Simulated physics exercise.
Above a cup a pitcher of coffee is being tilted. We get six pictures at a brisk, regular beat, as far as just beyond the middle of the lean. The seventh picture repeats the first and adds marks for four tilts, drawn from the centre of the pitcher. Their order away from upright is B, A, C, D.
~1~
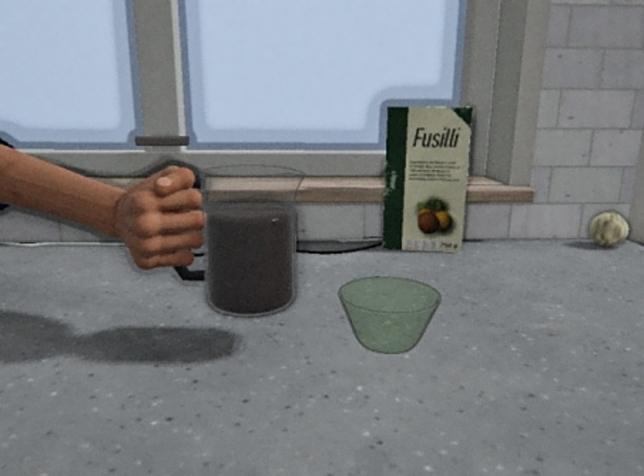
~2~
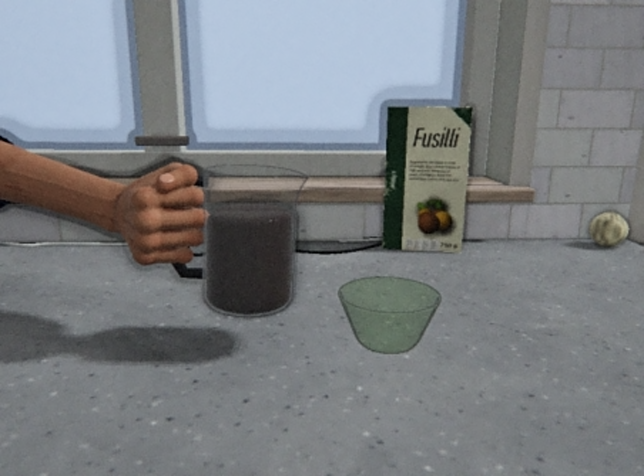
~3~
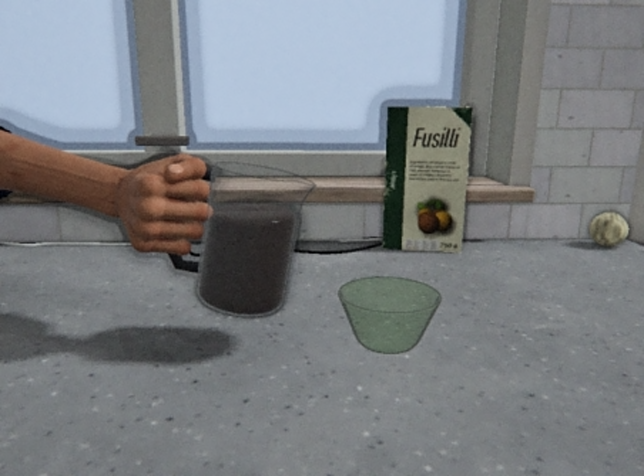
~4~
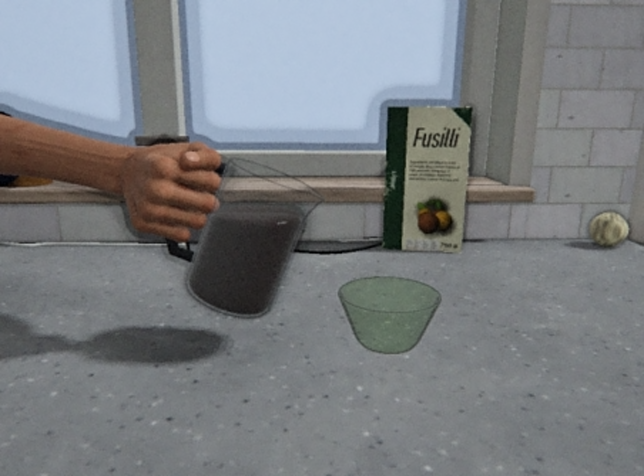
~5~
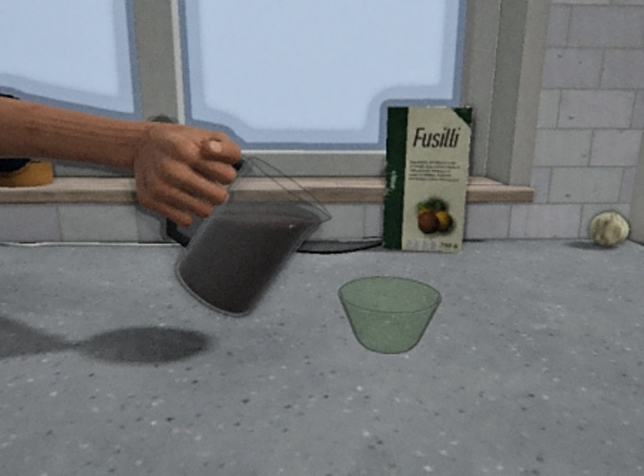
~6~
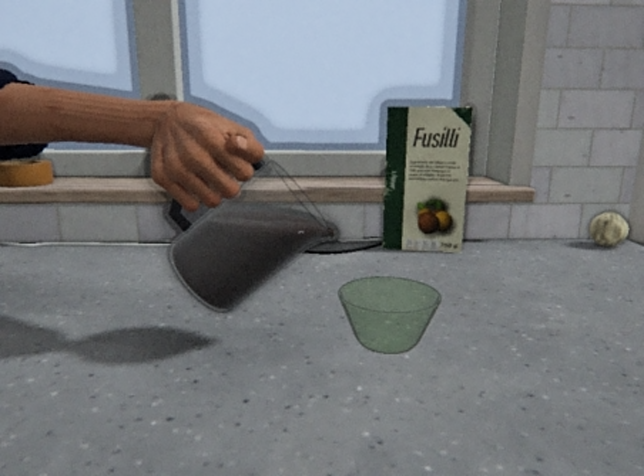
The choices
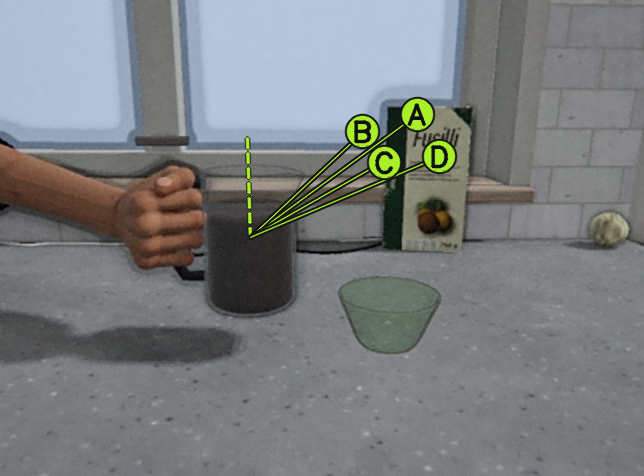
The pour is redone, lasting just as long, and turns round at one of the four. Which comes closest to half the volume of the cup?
D.
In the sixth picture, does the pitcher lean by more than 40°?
Yes.
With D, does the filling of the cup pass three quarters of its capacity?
No, less.
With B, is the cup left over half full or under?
Under.
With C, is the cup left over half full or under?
Under.
On the marked copy, A at (403, 124); B at (350, 143); C at (368, 169); D at (423, 163).
Choosing A, the cup ends with about 16 % of what it can hold.
Choosing B, the cup ends with about 5 % of what it can hold.
Choosing C, the cup ends with about 32 % of what it can hold.
Choosing D, the cup ends with about 54 % of what it can hold.
